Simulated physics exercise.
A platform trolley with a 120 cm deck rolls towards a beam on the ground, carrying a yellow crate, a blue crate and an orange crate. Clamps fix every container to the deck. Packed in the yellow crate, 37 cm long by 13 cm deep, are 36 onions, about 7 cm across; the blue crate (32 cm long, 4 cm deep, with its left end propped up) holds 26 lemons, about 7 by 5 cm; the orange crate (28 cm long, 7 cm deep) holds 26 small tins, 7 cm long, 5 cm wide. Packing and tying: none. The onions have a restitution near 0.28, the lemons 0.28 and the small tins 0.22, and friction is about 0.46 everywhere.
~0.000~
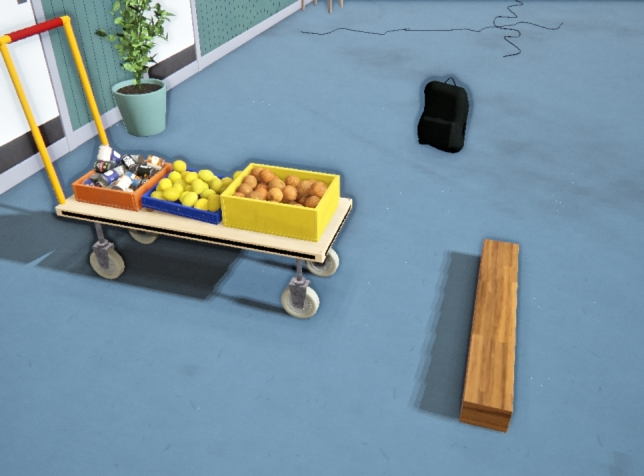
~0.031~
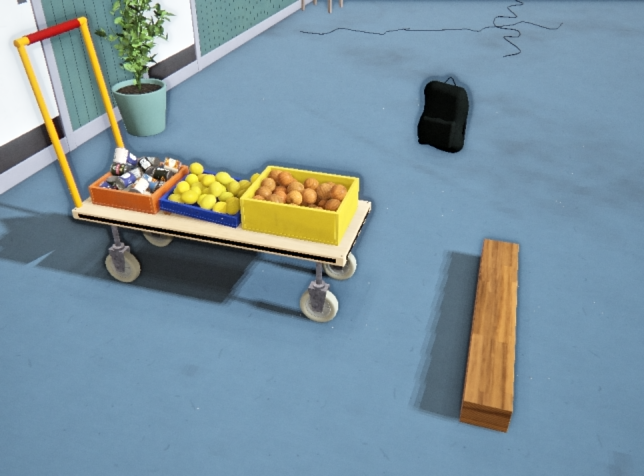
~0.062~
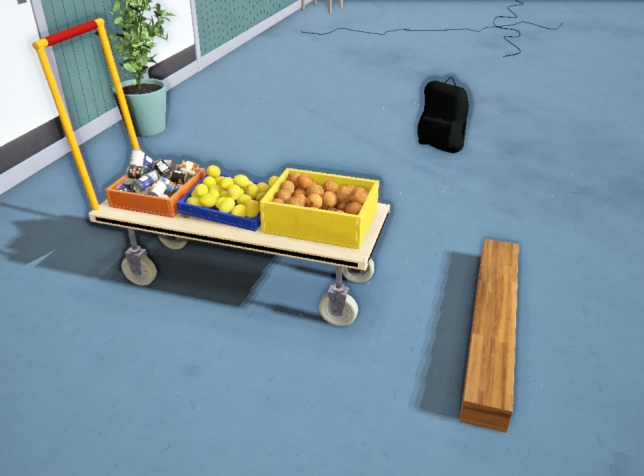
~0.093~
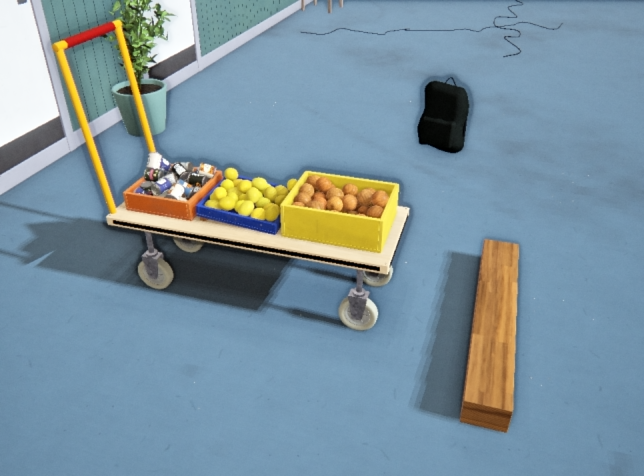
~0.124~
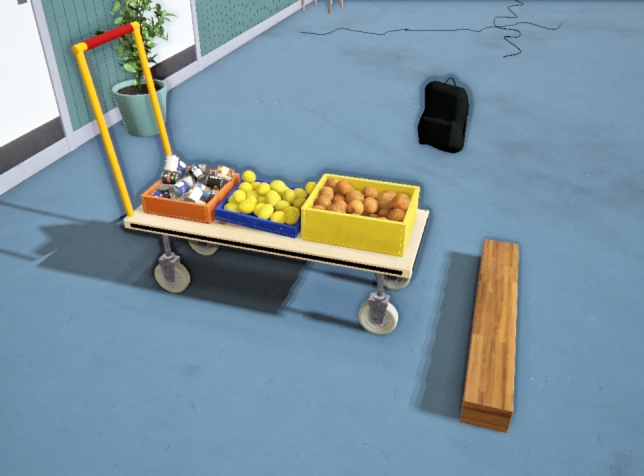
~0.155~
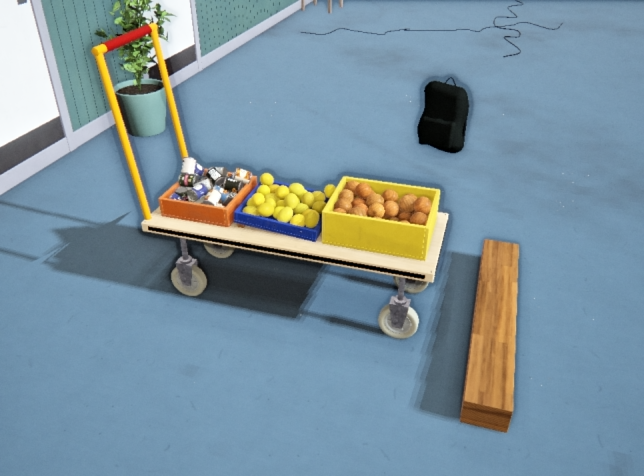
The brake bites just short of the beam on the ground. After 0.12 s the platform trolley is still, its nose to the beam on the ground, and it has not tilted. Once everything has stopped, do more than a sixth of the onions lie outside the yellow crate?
No.
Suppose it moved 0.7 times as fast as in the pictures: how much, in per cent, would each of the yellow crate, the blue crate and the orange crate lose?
In that case yellow crate 0, blue crate 10, orange crate 10 per cent.
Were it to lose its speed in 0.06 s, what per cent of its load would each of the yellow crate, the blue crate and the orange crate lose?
In that case yellow crate 0, blue crate 20 and orange crate 30 per cent.
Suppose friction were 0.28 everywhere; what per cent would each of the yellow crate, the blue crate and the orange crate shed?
Yellow crate 0%, blue crate 20%, orange crate 30%.
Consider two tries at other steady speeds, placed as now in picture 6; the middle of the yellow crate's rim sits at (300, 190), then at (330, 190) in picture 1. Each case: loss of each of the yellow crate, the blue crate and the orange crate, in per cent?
Yellow crate 0 and 0, blue crate 20 and 0, orange crate 20 and 10 per cent.
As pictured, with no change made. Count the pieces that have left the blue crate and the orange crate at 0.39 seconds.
The blue crate is at about 1 and the orange crate at about 6.
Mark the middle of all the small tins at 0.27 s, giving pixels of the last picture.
Pixel (265, 198), give or take.
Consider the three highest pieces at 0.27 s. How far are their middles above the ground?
Mean height: Some 54 cm.
After 0.17 s, the brake bites.
After 0.27 s, yellow crate 36 in, 0 out, blue crate 26 in, 0 out and orange crate 25 in, 1 out.
After 0.39 s, yellow crate 36 in, 0 out, blue crate 25 in, 1 out and orange crate 20 in, 6 out.
After 0.62 s, yellow crate 36 in, 0 out, blue crate 21 in, 5 out and orange crate 19 in, 7 out.
When it is over (at 1.13 s), yellow crate 36 in, 0 out, blue crate 21 in, 5 out and orange crate 19 in, 7 out. Asked share, 0 of 36, 0 per cent.
